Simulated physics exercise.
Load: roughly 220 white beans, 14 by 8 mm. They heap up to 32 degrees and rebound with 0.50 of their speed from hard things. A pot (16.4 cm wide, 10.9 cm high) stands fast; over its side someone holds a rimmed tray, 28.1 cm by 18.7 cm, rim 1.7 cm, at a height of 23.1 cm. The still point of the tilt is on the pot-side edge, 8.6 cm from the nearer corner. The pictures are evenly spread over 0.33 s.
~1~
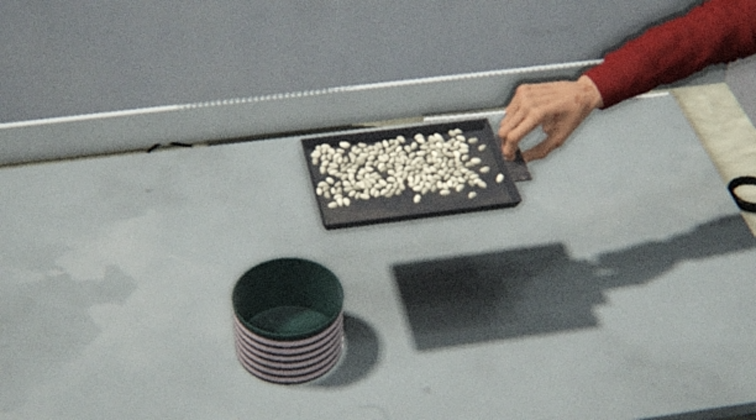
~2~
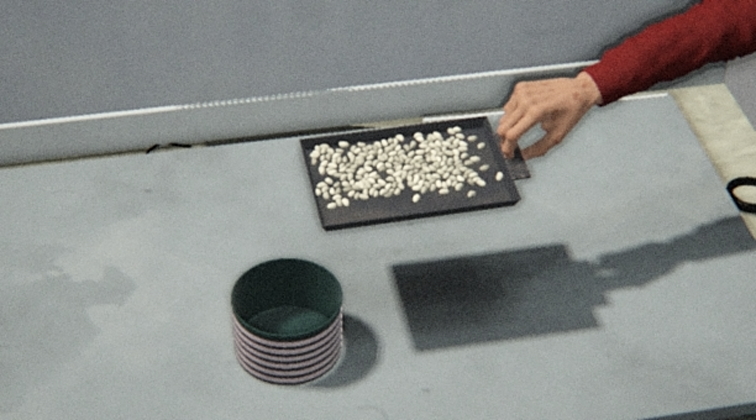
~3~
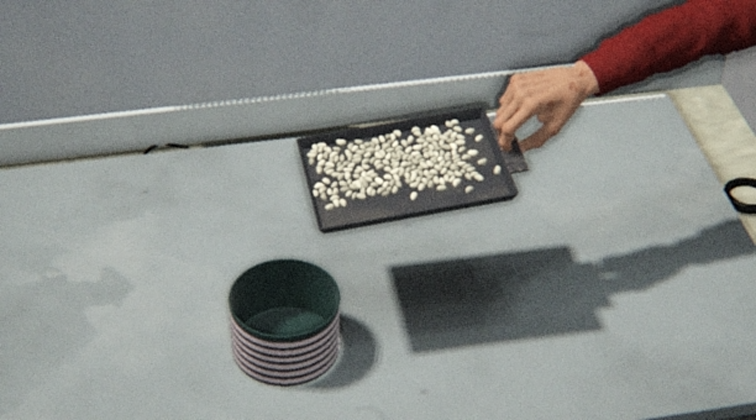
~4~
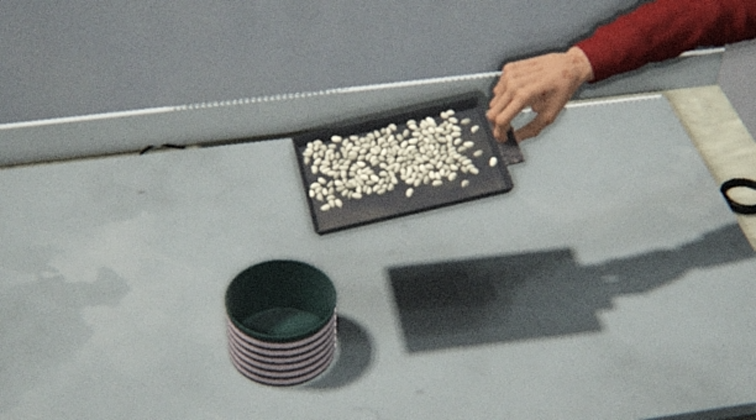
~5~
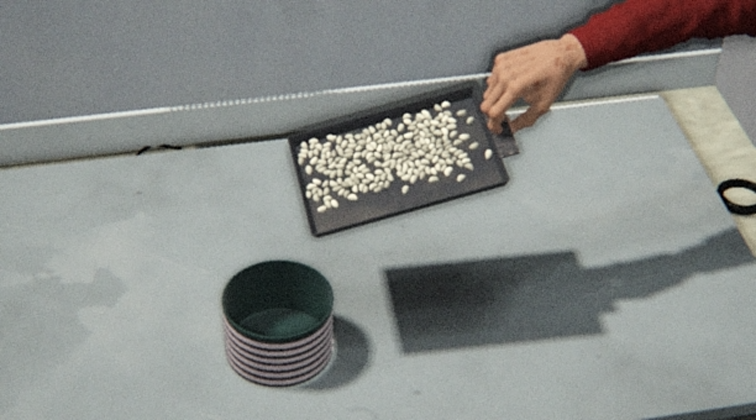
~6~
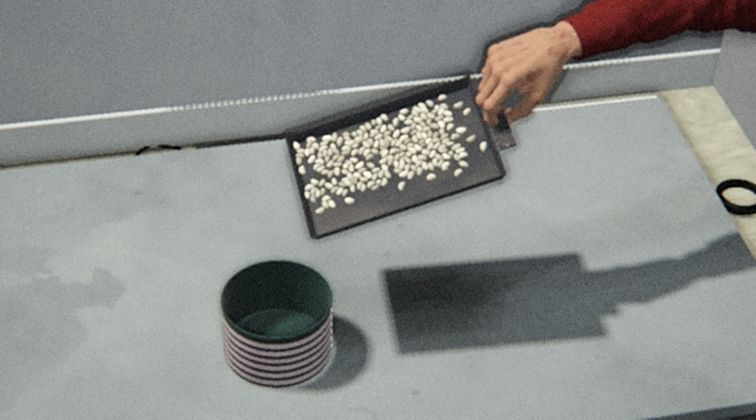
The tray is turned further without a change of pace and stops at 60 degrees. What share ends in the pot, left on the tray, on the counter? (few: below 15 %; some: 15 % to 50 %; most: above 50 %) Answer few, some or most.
Pot most, tray some, counter few.
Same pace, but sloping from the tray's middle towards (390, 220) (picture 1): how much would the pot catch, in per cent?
About 30 per cent.
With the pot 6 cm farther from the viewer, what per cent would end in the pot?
Then about 45 per cent.
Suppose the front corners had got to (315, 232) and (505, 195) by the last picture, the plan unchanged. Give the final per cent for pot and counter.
Pot 45, counter 30.
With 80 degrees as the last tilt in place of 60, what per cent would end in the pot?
Then about 100 per cent.
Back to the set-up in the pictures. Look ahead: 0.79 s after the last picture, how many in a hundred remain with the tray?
Roughly 35 per cent.
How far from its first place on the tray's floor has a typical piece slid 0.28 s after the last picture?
Some 5 cm.
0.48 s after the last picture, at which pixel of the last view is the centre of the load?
Near (319, 214).
Then, 0.28 s after the last picture, tilt 39 degrees; the tray holds 100 %, the pot 0 %.
Then, 0.48 s after the last picture, tilt 53 degrees; the tray holds 85 %, the pot 0 %.
Then, 0.79 s after the last picture, tilt 60 degrees; the tray holds 35 %, the pot 60 %.
In the end, pot 70 %, tray 30 %, counter 0 %.
